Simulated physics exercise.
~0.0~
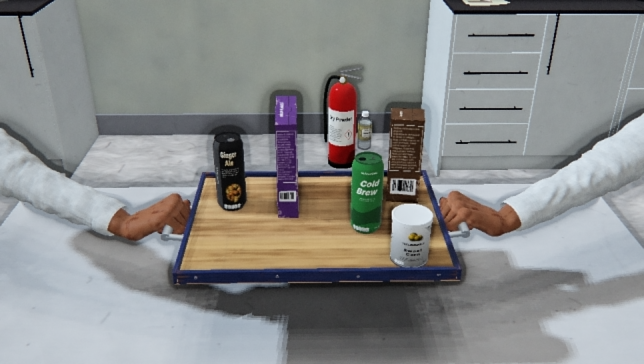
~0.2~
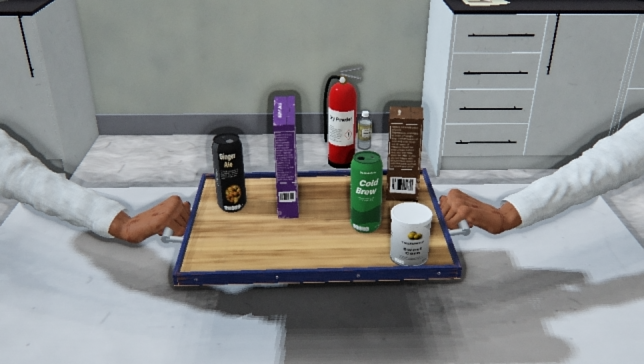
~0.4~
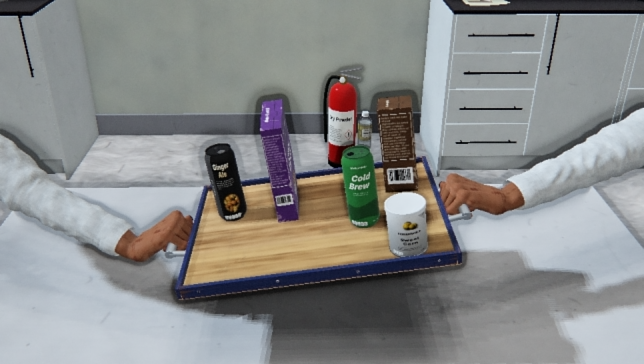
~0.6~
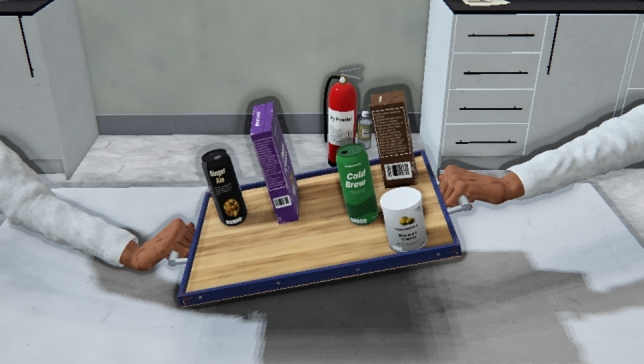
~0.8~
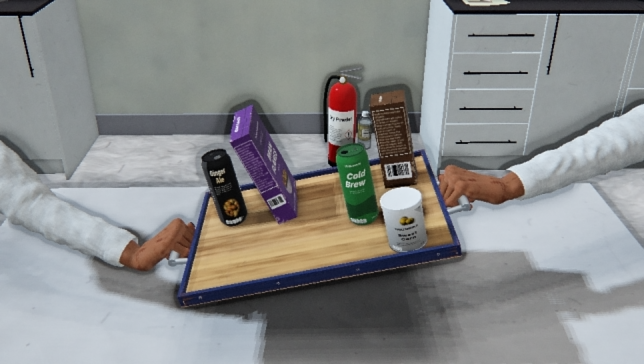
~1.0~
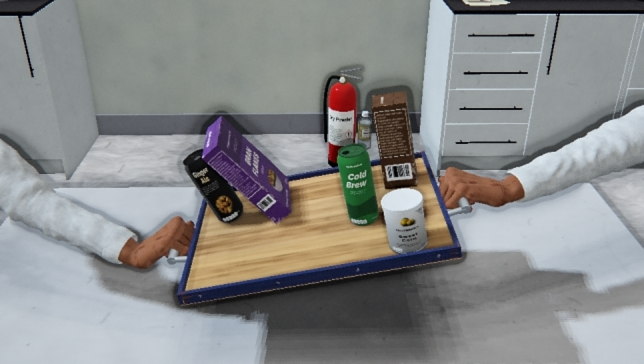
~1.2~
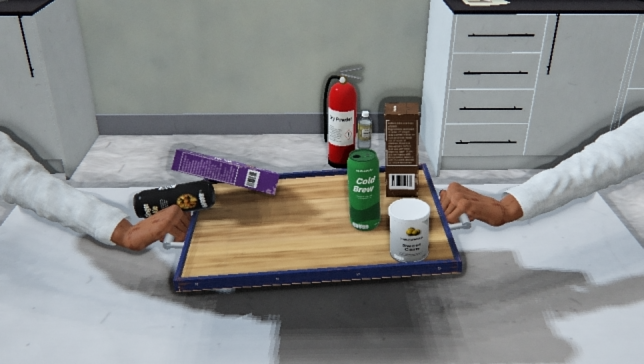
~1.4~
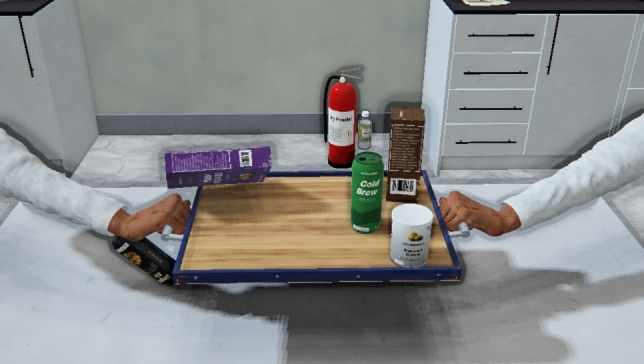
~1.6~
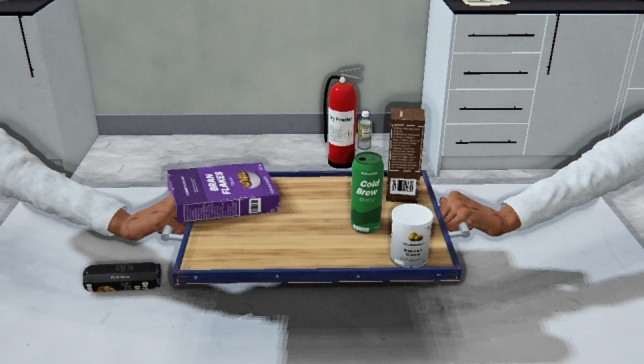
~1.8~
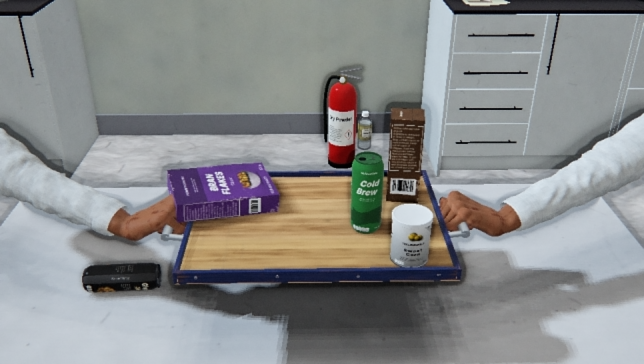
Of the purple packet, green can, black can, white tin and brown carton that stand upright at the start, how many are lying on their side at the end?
Two of them end on their side, the purple packet on the left part of the tray and the black can on the surface beside it.
